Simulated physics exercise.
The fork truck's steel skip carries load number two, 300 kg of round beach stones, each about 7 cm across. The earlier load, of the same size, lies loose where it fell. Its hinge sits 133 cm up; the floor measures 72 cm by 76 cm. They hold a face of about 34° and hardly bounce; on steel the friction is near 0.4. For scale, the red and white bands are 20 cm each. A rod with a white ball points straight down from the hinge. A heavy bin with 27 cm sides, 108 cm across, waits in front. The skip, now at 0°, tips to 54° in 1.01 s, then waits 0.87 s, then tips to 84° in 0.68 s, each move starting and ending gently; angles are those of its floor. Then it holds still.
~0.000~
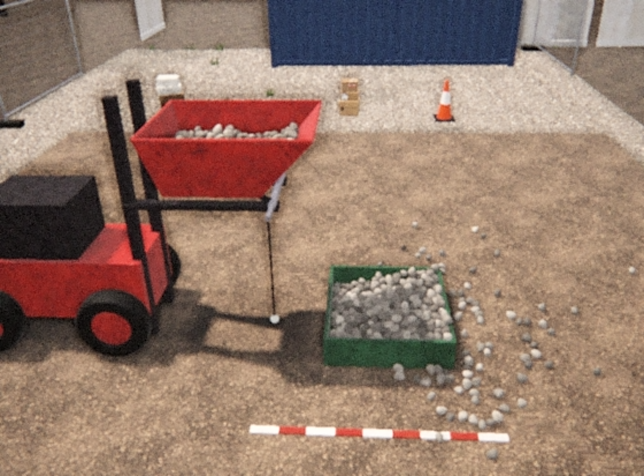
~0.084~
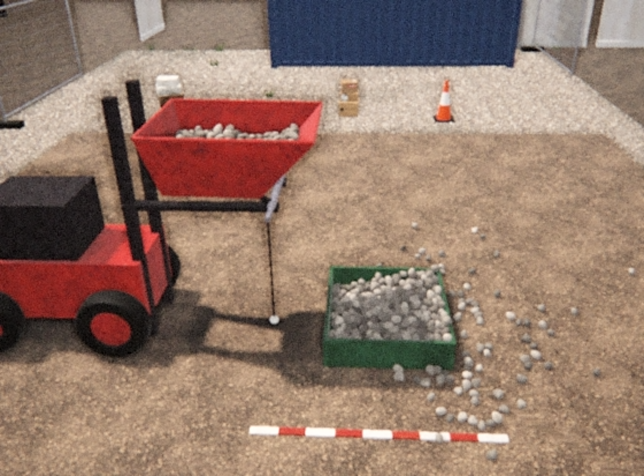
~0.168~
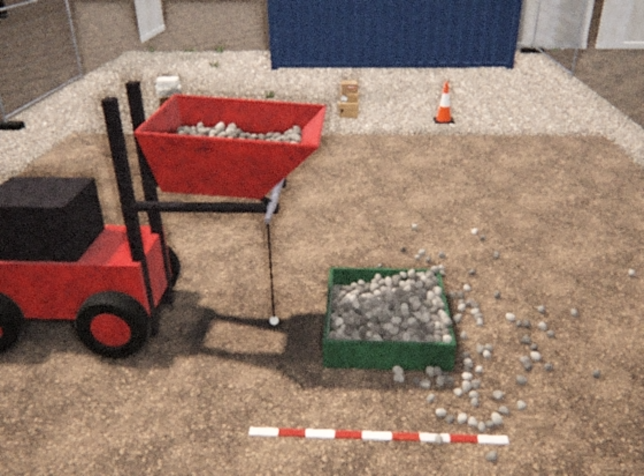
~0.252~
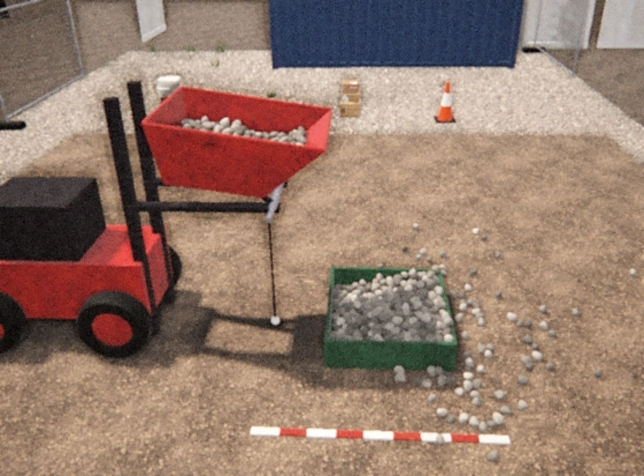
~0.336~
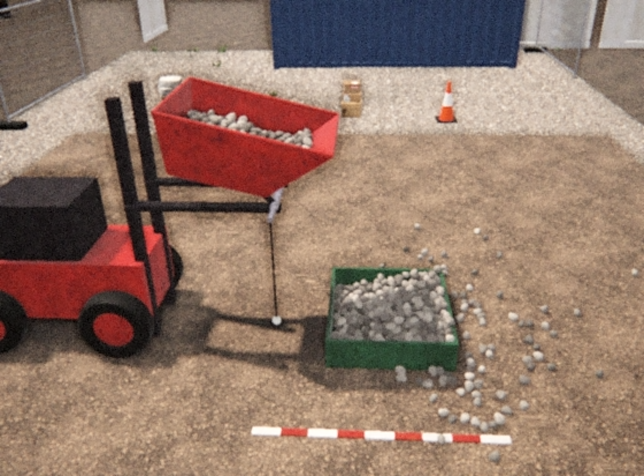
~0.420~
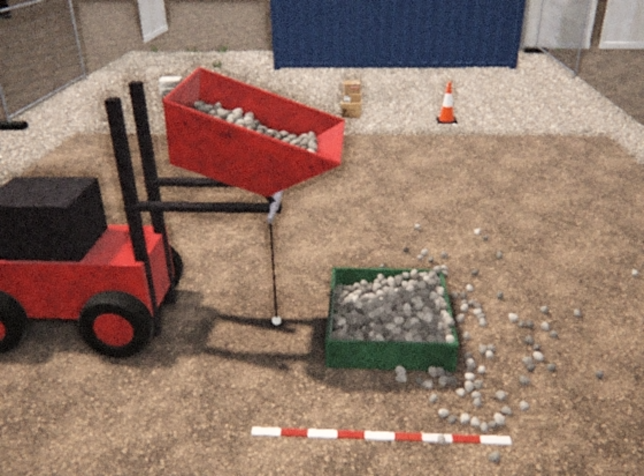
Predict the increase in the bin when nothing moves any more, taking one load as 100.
About 65 per cent.
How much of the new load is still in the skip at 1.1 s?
Roughly 100 per cent is still inside.
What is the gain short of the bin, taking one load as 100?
About 0 per cent.
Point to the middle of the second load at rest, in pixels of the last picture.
Around (405, 307).
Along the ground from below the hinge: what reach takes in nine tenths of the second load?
Roughly 170 cm ahead of it.
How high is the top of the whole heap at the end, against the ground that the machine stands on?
Some 46 cm above that level.
After 0.8 s the floor is at 46°; in per cent of one load, 100 in the skip, 85 in the bin, 15 beside or beyond the bin; the foremost stones are at (591, 332).
After 1.1 s the floor is at 54°; in per cent of one load, 100 in the skip, 85 in the bin, 15 beside or beyond the bin; the foremost stones are at (591, 332).
After 3.0 s the floor is at 84°; in per cent of one load, 2 in the skip, 164 in the bin, 34 beside or beyond the bin; the foremost stones are at (592, 320).
After 5.5 s the floor is at 84°; in per cent of one load, 0 in the skip, 0 short of the bin, 150 in the bin, 49 beside or beyond the bin; the foremost stones are at (594, 311). Net gain in the bin, 65.
